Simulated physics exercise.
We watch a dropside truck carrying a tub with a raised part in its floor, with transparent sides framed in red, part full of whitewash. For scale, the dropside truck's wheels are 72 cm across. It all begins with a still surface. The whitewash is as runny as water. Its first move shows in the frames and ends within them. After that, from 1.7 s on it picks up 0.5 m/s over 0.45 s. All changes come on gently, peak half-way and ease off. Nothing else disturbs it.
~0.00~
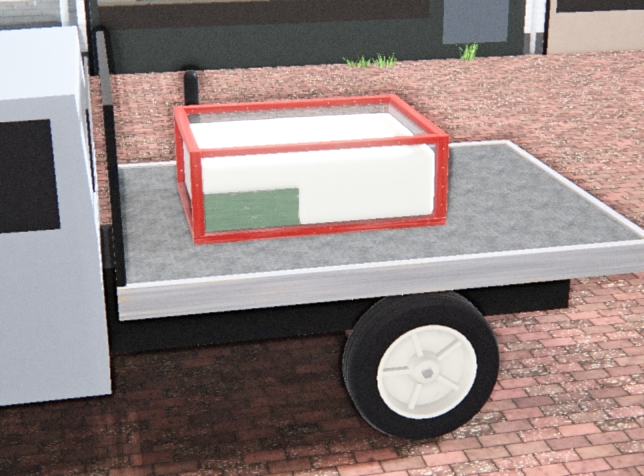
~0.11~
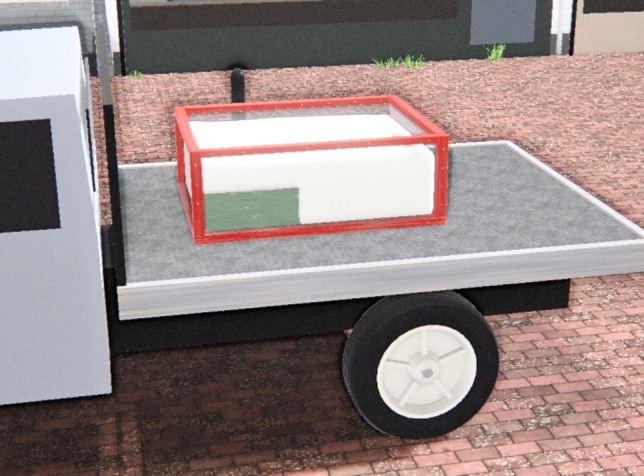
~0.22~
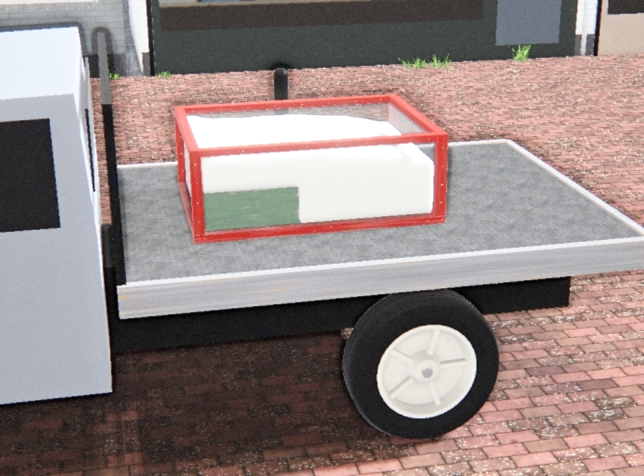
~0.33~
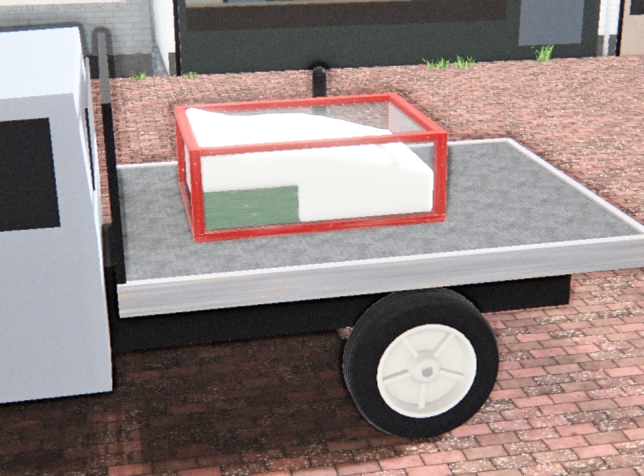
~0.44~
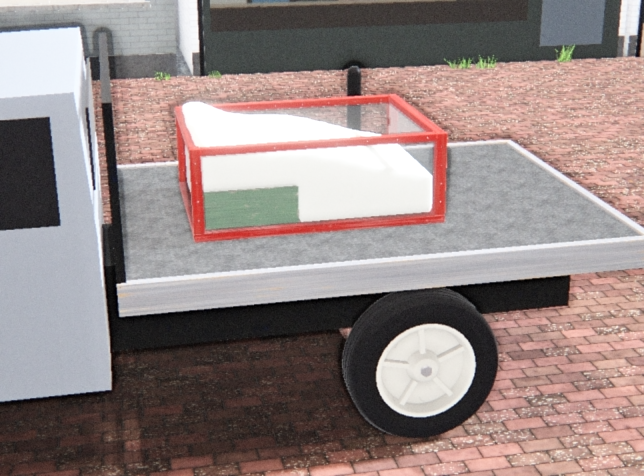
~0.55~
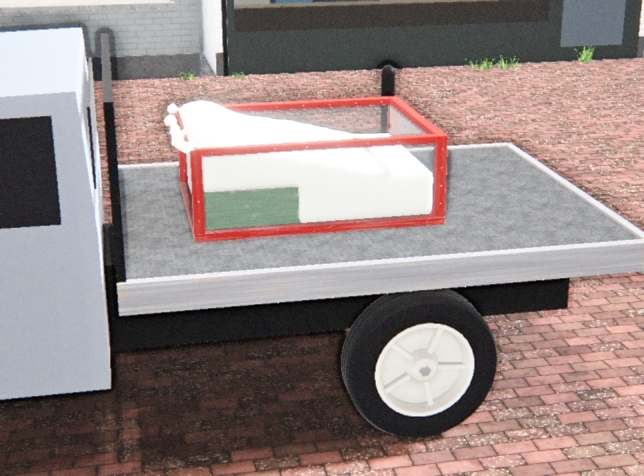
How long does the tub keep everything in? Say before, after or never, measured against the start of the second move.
The first spill: Before.
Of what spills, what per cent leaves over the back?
About 0 per cent.
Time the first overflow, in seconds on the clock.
Around 0.8 s.
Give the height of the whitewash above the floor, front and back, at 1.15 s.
About 32 cm in front and 34 cm behind.
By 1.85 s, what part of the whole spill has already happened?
About 100 per cent.
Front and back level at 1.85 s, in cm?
About 24 cm in front and 30 cm behind.
Then, 1.15 s in, it stands 33 cm high behind and 32 cm in front; 2 per cent has gone over the front.
Then, 1.85 s in, it stands 30 cm high behind and 24 cm in front; 2 per cent has gone over the front.
Then, 2.65 s in, it stands 28 cm high behind and 30 cm in front; 2 per cent has gone over the front.
Then, 5.14 s in, 2 per cent has gone over the front; the first of it left at about 0.75 s, and the second move began at 1.7 s.
